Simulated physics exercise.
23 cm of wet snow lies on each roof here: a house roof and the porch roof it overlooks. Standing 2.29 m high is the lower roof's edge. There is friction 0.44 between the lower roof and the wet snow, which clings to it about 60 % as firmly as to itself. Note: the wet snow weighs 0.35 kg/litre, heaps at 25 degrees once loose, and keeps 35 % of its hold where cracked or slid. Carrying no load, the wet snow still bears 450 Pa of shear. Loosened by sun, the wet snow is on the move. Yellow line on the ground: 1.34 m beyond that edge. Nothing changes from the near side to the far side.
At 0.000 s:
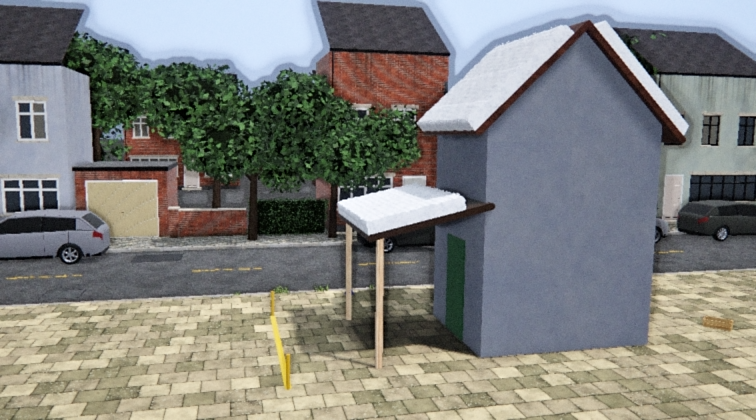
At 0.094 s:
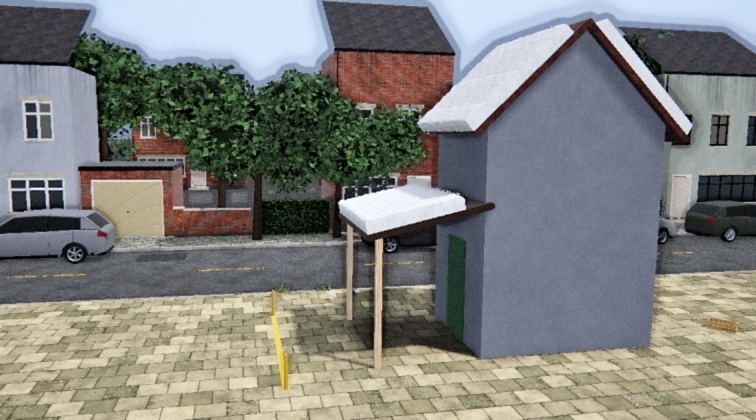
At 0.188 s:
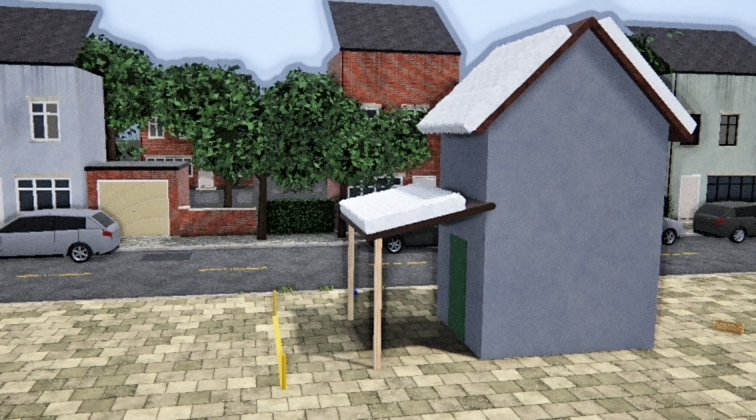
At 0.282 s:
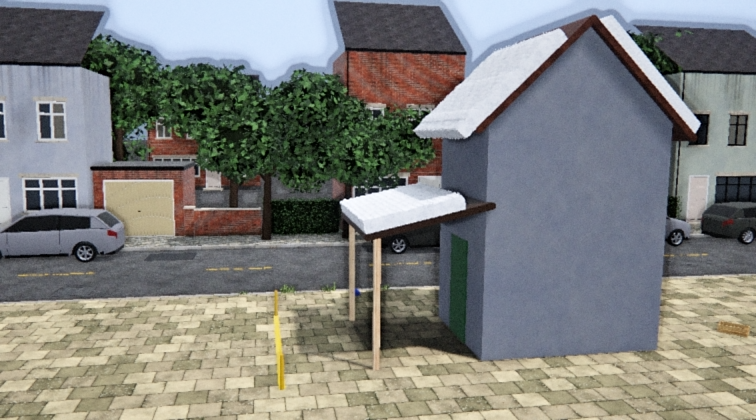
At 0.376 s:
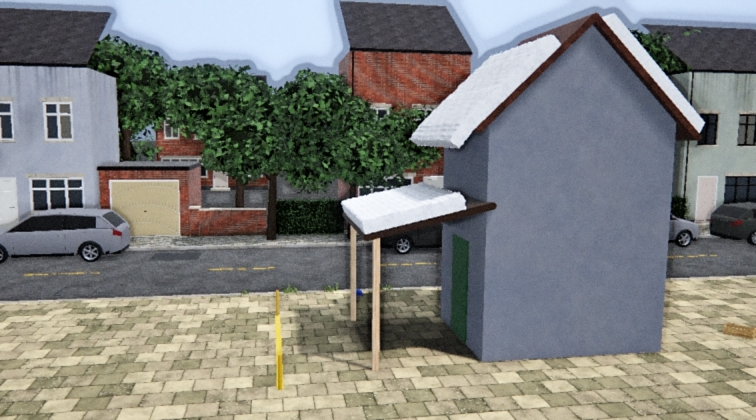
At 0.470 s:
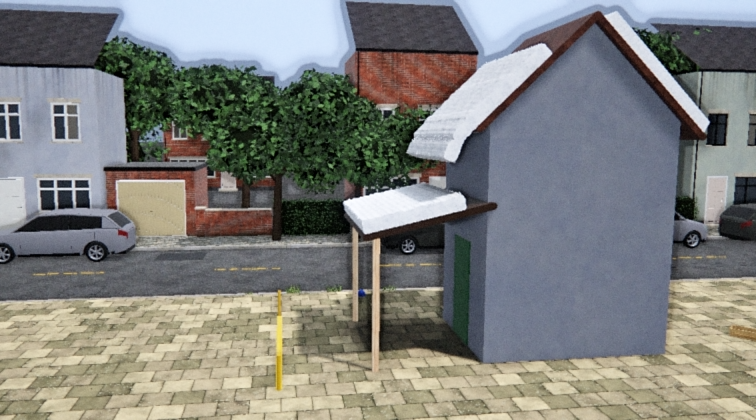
A grey-blue house with a green door standing by a street as snow slides down its left roof slope, baring the ridge.
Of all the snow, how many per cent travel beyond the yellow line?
Something like 44 %.
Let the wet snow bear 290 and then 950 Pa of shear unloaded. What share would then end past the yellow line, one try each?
It'd be some 45 percent the first time and some 20 percent the second.
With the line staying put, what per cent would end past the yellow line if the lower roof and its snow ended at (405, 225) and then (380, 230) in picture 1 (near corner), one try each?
Close to 45 % on the first try, close to 45 % on the next.
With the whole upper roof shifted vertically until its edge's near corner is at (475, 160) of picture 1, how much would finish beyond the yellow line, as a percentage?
Result: Near 16 %.
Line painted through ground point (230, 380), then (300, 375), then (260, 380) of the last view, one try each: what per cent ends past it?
First try 25 per cent, second 50 per cent, third 35 per cent.
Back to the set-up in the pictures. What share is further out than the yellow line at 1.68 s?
Around 30 percent of it.
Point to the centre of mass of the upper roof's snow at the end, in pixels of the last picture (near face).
Look around (273, 328) on the near face.
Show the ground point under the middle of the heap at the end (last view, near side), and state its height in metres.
Around (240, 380); it stands about 0.3 m.
After 1.03 s, none is below the lower edge and 0 % is past the line.
After 1.68 s, 53 % is below the lower edge and 28 % is past the line.
After 2.34 s, 60 % is below the lower edge and 44 % is past the line.
After 3.00 s, 60 % is below the lower edge and 44 % is past the line.
After 3.10 s, at the end, 60 % is below the lower edge and 44 % is past the line.
